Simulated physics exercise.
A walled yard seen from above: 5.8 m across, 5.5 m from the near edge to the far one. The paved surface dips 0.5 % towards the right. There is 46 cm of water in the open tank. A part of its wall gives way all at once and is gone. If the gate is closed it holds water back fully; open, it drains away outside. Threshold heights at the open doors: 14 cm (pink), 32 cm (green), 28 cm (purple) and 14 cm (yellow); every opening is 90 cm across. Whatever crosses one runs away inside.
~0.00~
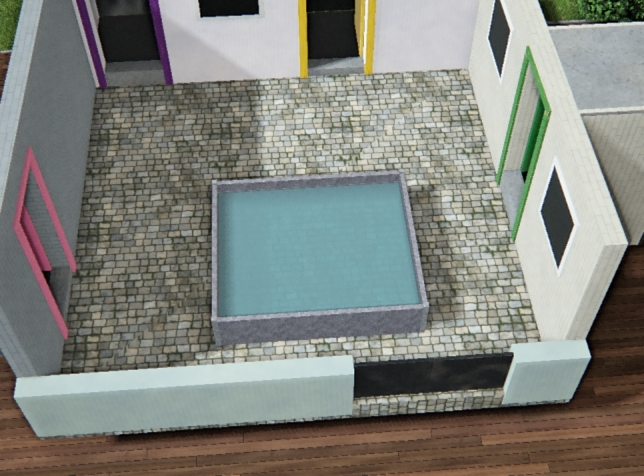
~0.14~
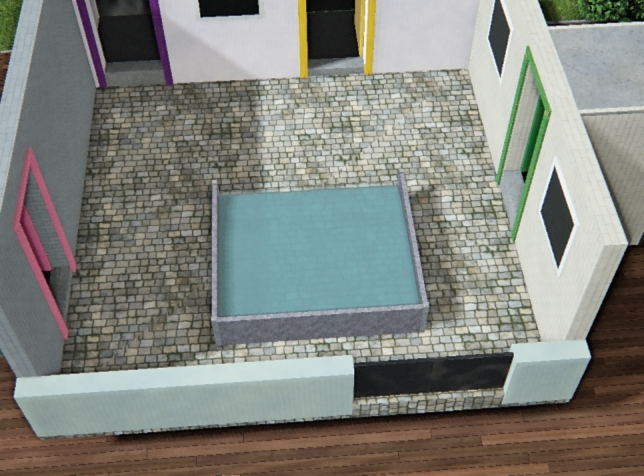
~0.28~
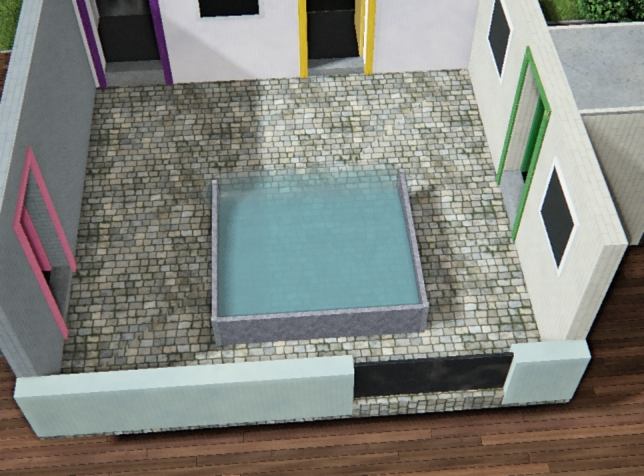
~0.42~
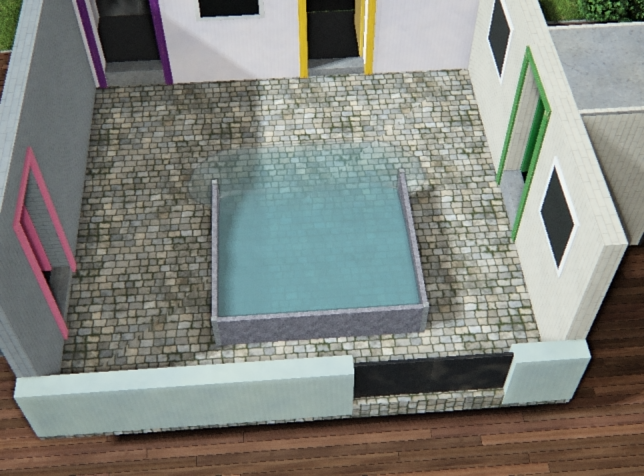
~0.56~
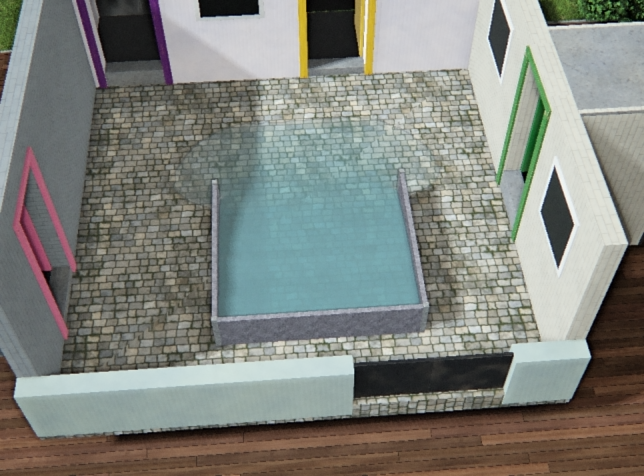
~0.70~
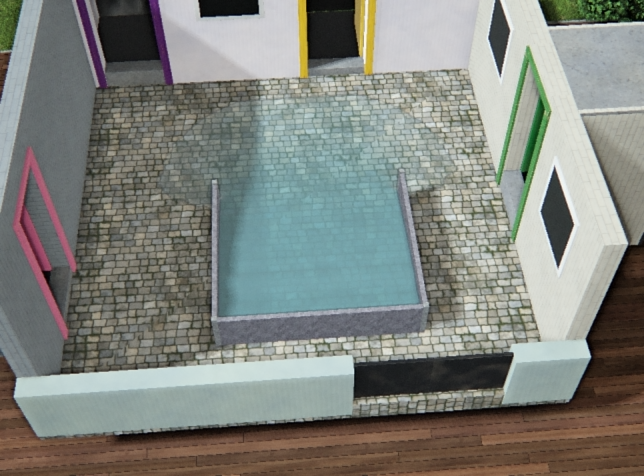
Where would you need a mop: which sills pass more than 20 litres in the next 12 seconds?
The water let in: At the pink door it stays under the limit; at the green door it keeps below the limit; at the purple door it keeps below the limit; at the yellow door it exceeds the limit.
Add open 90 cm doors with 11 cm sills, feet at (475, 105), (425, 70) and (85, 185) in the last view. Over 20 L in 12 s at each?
In turn: Past it, above, below.
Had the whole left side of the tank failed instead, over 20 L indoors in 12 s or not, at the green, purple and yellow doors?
Against that limit: Green under, purple below, yellow not over.
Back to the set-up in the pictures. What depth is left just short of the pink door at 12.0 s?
Some 9.0 cm.
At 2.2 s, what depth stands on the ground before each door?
Depths in cm: Pink 0, green 0, purple 13, yellow 29.
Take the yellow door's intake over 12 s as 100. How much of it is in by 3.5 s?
Some 90 per cent by then.
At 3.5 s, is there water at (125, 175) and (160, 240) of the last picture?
In turn: Wet, still dry.
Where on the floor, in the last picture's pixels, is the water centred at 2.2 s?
Around (307, 174).
After 1.4 s water covers 40 % of the floor and is deepest (30 cm) near (294, 81); pink door not reached, green door not reached, purple door not reached, yellow door 27 cm at the sill, 9 L in.
After 2.2 s water covers 45 % of the floor and is deepest (30 cm) near (464, 72); pink door not reached, green door not reached, purple door 13 cm at the sill, 0 L in, yellow door 29 cm at the sill, 58 L in.
After 3.5 s water covers 50 % of the floor and is deepest (28 cm) near (464, 72); pink door not reached, green door not reached, purple door 20 cm at the sill, 0 L in, yellow door 20 cm at the sill, 125 L in.
After 7.0 s water covers 100 % of the floor and is deepest (16 cm) near (531, 322); pink door 4 cm at the sill, 0 L in, green door 7 cm at the sill, 0 L in, purple door 8 cm at the sill, 0 L in, yellow door 8 cm at the sill, 137 L in.
After 12.0 s water covers 100 % of the floor and is deepest (12 cm) near (422, 281); pink door 9 cm at the sill, 0 L in, green door 10 cm at the sill, 0 L in, purple door 4 cm at the sill, 0 L in, yellow door 5 cm at the sill, 137 L in.
